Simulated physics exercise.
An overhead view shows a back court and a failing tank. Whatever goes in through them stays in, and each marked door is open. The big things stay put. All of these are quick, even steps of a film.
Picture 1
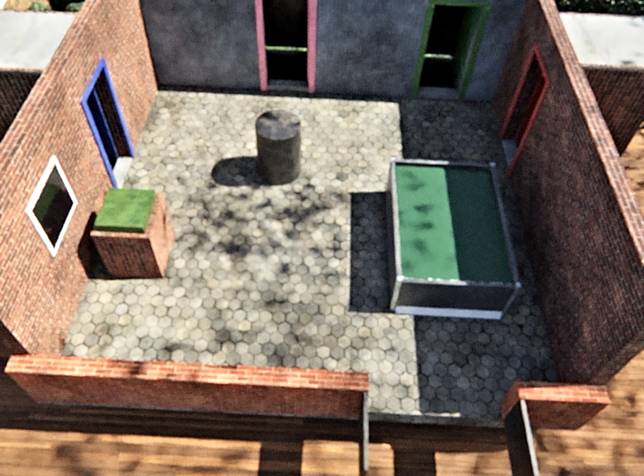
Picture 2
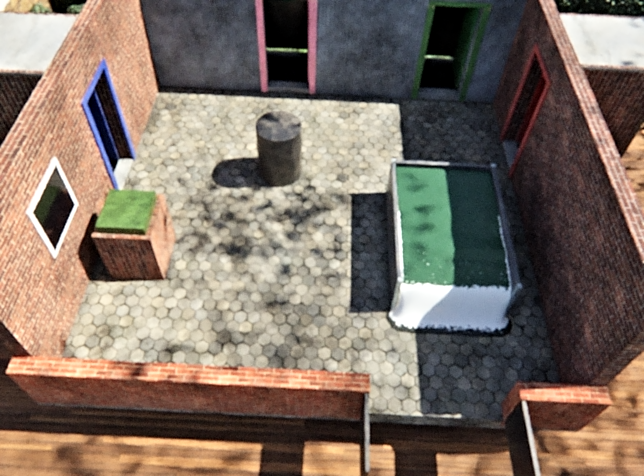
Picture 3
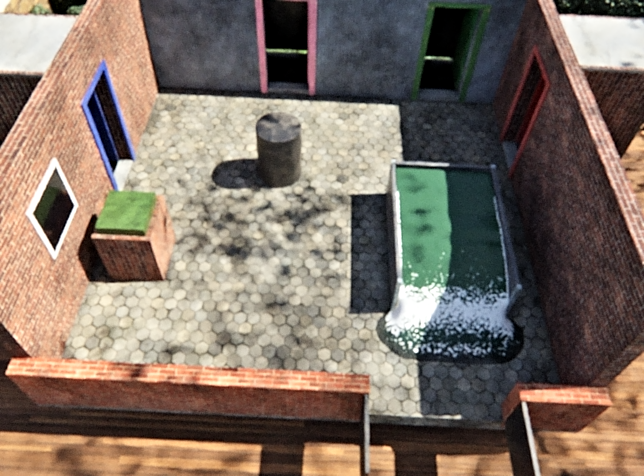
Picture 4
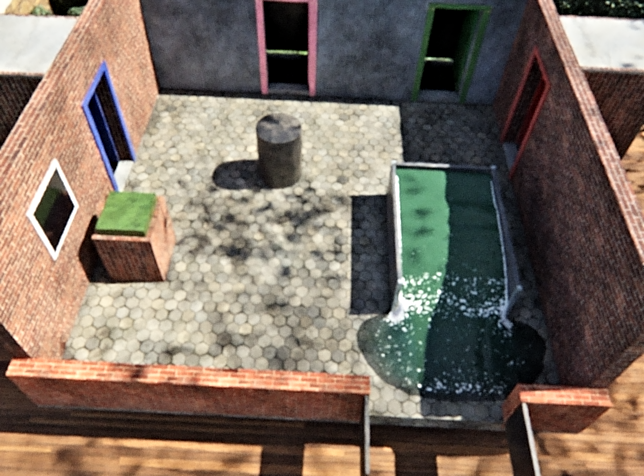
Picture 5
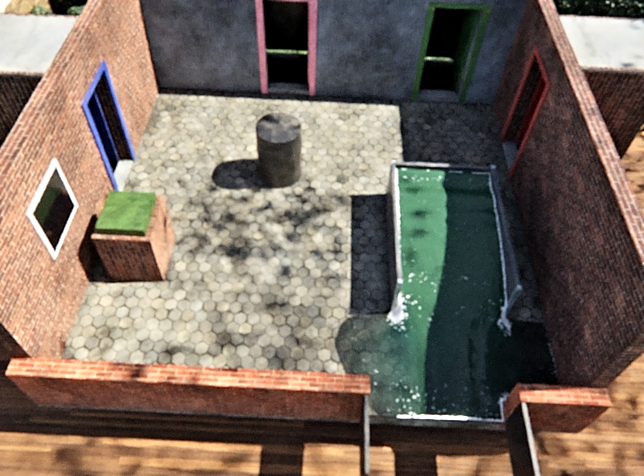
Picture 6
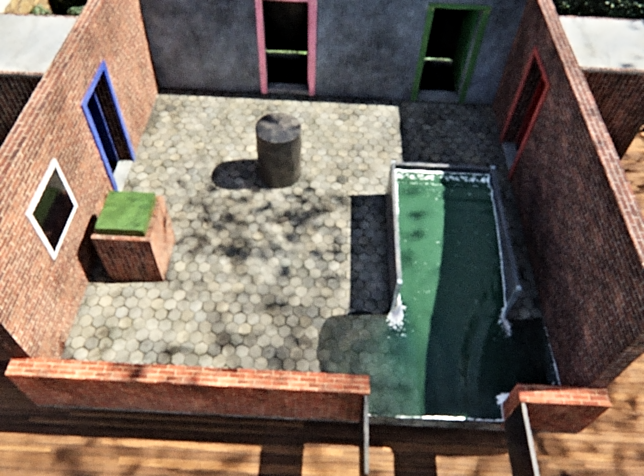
Brick-walled courtyard with green water bursting from the near end of an open tank, foaming and spreading across the paving.
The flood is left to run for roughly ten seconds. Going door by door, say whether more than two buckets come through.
Through the red door, two or fewer; through the green door, two or fewer; through the blue door, two or fewer; through the pink door, two or fewer.
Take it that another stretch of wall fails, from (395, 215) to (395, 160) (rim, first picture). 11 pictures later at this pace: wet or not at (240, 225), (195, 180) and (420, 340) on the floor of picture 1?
Submerged, submerged, unwetted.
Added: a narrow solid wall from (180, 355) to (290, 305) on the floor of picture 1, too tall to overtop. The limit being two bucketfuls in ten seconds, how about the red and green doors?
Lab note: Red door doesn't reach it; green door doesn't reach it.
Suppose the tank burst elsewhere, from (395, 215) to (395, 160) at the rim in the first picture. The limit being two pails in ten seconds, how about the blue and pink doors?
The blue door tops the limit, while the pink door tops the limit.
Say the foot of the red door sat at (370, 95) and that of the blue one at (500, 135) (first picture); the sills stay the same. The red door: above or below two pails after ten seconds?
Red: Stays short.
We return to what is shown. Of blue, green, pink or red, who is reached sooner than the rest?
The answer here is the one in red.
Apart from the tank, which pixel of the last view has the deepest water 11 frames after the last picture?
Deepest point: Roughly (557, 407).
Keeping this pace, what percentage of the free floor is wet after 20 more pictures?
The answer is around 30 per cent.
A moment on, water covers 10 % of the floor; the red door not reached, the green door not reached, the blue door not reached, the pink door not reached.
Next, water covers 15 % of the floor; the red door not reached, the green door not reached, the blue door not reached, the pink door not reached.
Then, water covers 30 % of the floor; the red door wet at the sill, nothing in, the green door not reached, the blue door not reached, the pink door not reached.
Later, water covers 40 % of the floor; the red door wet at the sill, nothing in, the green door under two buckets in, the blue door wet at the sill, nothing in, the pink door not reached.
In the end, water covers 60 % of the floor; the red door wet at the sill, nothing in, the green door under two buckets in, the blue door wet at the sill, nothing in, the pink door wet at the sill, nothing in.
